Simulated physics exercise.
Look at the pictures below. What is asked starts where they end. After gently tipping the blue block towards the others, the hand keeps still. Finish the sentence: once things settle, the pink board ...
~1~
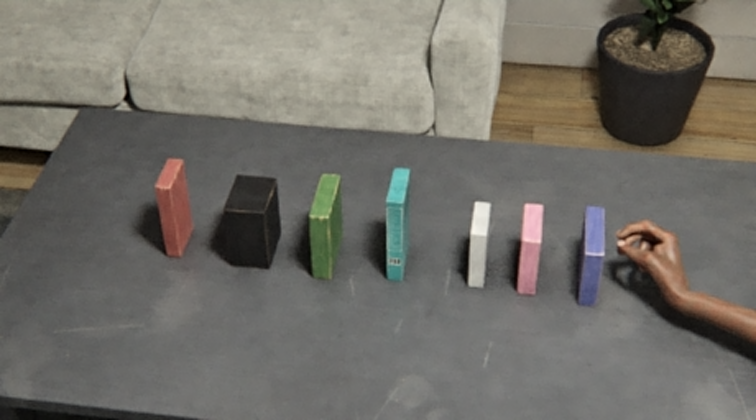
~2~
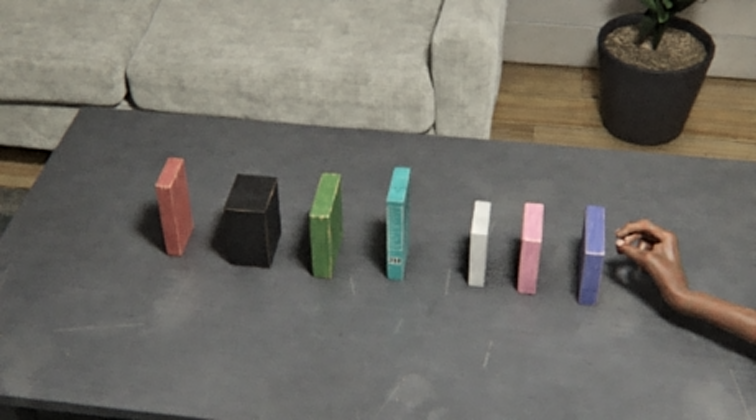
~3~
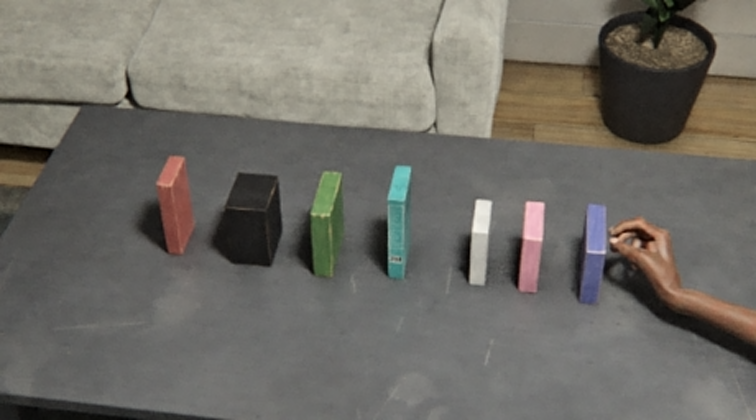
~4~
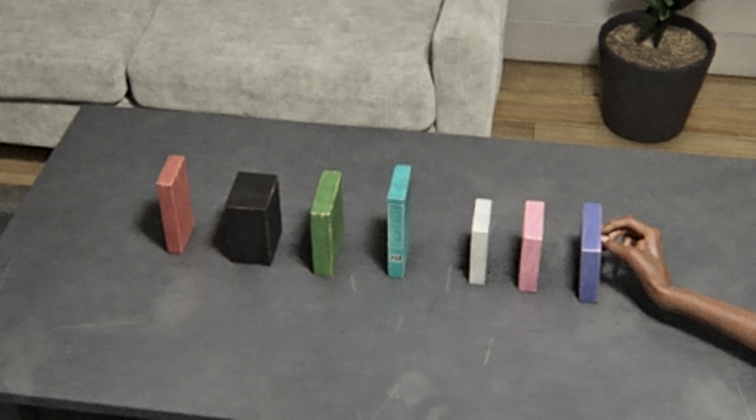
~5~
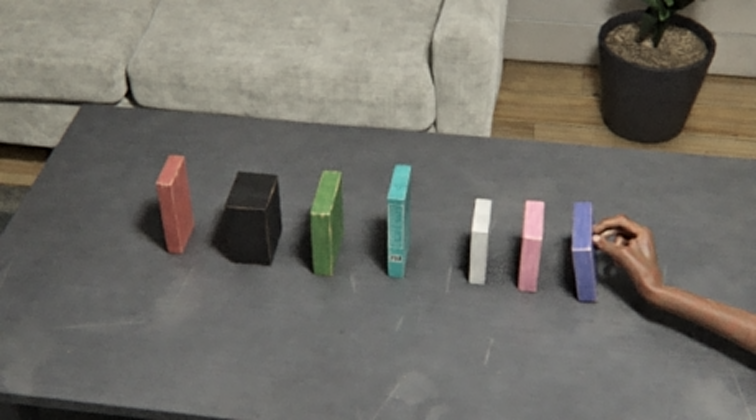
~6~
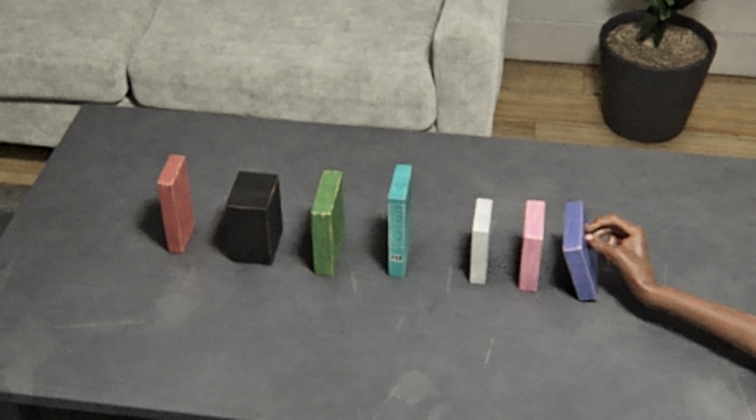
Once things settle, the pink board has toppled.
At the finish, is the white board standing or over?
At the finish the white board has fallen.
Then, 0.30 s after the last picture, blue block 60° over; pink board tipped 29° from how it was near (513, 245).
Then, 0.50 s after the last picture, blue block 74° over; pink board tipped 71° from how it was near (487, 254); white board on its side; turquoise packet tipped 8° from how it was.
Then, 0.60 s after the last picture, blue block 74° over; pink board tipped 72° from how it was near (486, 254); white board on its side; turquoise packet tipped 7° from how it was.
At rest, tipped over on the table, white board and pink board; moved from the start, turquoise packet; the other 2 in place. Seen from the same camera at the end, pink board near (486, 254).
